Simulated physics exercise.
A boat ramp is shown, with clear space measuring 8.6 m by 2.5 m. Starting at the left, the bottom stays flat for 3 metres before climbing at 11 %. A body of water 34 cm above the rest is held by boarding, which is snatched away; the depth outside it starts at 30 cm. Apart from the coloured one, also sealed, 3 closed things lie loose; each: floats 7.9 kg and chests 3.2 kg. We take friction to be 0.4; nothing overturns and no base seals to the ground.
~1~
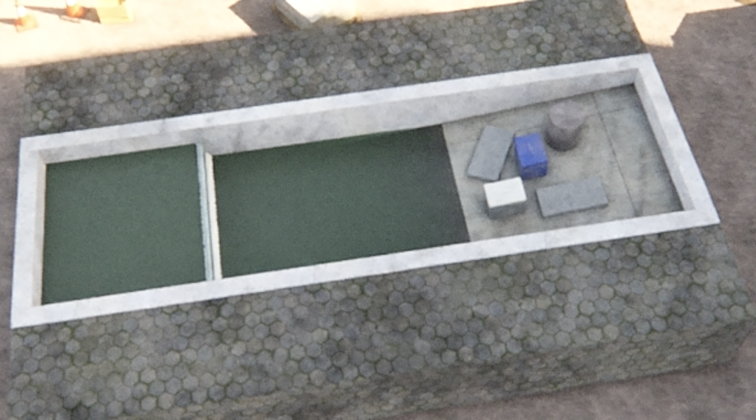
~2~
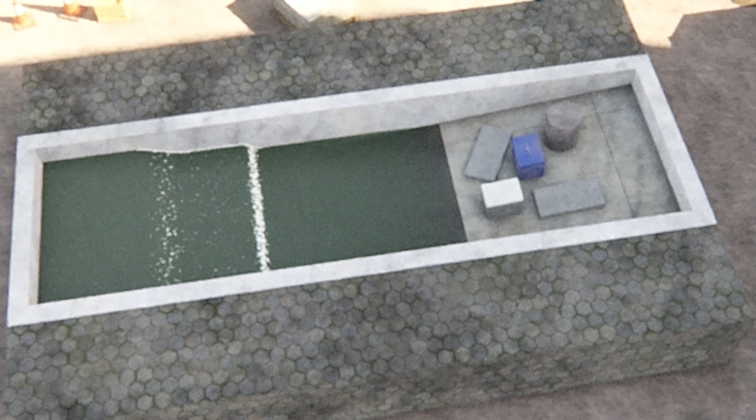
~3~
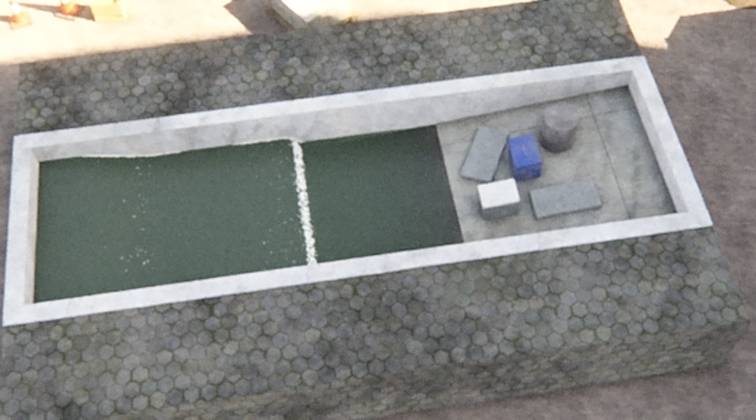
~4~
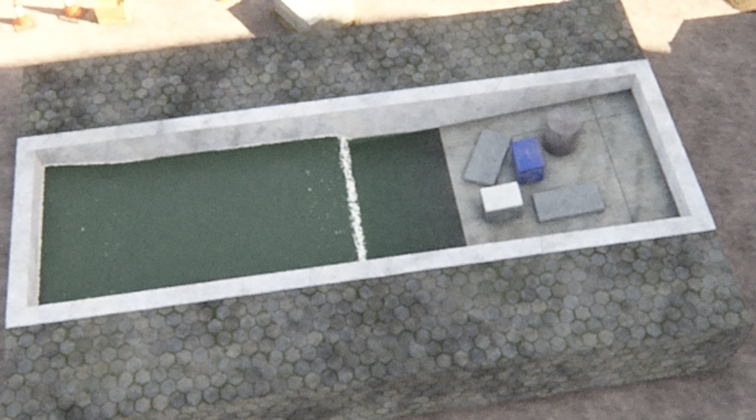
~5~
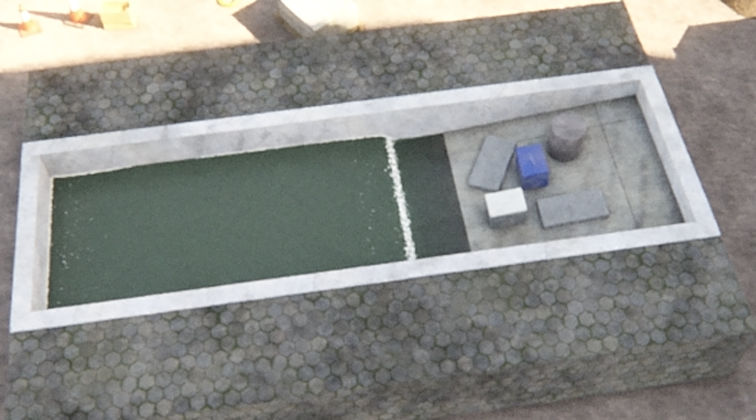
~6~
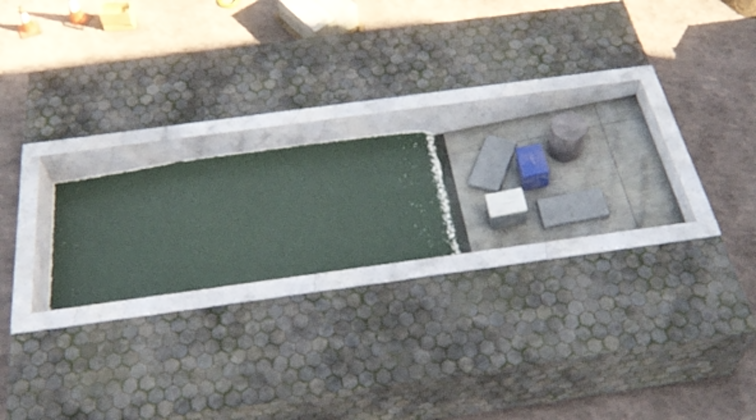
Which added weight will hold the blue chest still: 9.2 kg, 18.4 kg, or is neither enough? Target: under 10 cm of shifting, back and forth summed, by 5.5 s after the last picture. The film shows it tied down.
The blue chest is held by neither of them.
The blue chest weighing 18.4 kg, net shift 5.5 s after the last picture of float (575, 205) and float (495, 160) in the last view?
Net displacement, in order: 200 cm; 250 cm.
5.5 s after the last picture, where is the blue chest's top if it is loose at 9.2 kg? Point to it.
Pixel estimate: Near (442, 191).
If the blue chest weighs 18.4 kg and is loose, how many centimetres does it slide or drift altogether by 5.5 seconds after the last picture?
400 cm or so in all.
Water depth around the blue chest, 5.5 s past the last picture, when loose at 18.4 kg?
Around 15 cm.
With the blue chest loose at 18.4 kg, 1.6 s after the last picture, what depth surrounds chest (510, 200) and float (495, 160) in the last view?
Around 16 cm and 18 cm.
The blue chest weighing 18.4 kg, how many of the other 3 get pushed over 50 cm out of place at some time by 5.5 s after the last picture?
Count: 3.
Then, 0.6 s after the last picture the blue chest would be 4 cm from its start with 9.2 kg and 2 cm from its start with 18.4 kg; 2 cm of water round it then.
Then, 1.6 s after the last picture the blue chest would be 77 cm from its start with 9.2 kg and 58 cm from its start with 18.4 kg; 7 cm of water round it then.
Then, 3.4 s after the last picture the blue chest would be 98 cm from its start with 9.2 kg and 64 cm from its start with 18.4 kg; 13 cm of water round it then.
Then, 5.5 s after the last picture the blue chest would be 137 cm from its start with 9.2 kg and 218 cm from its start with 18.4 kg; 15 cm of water round it then.
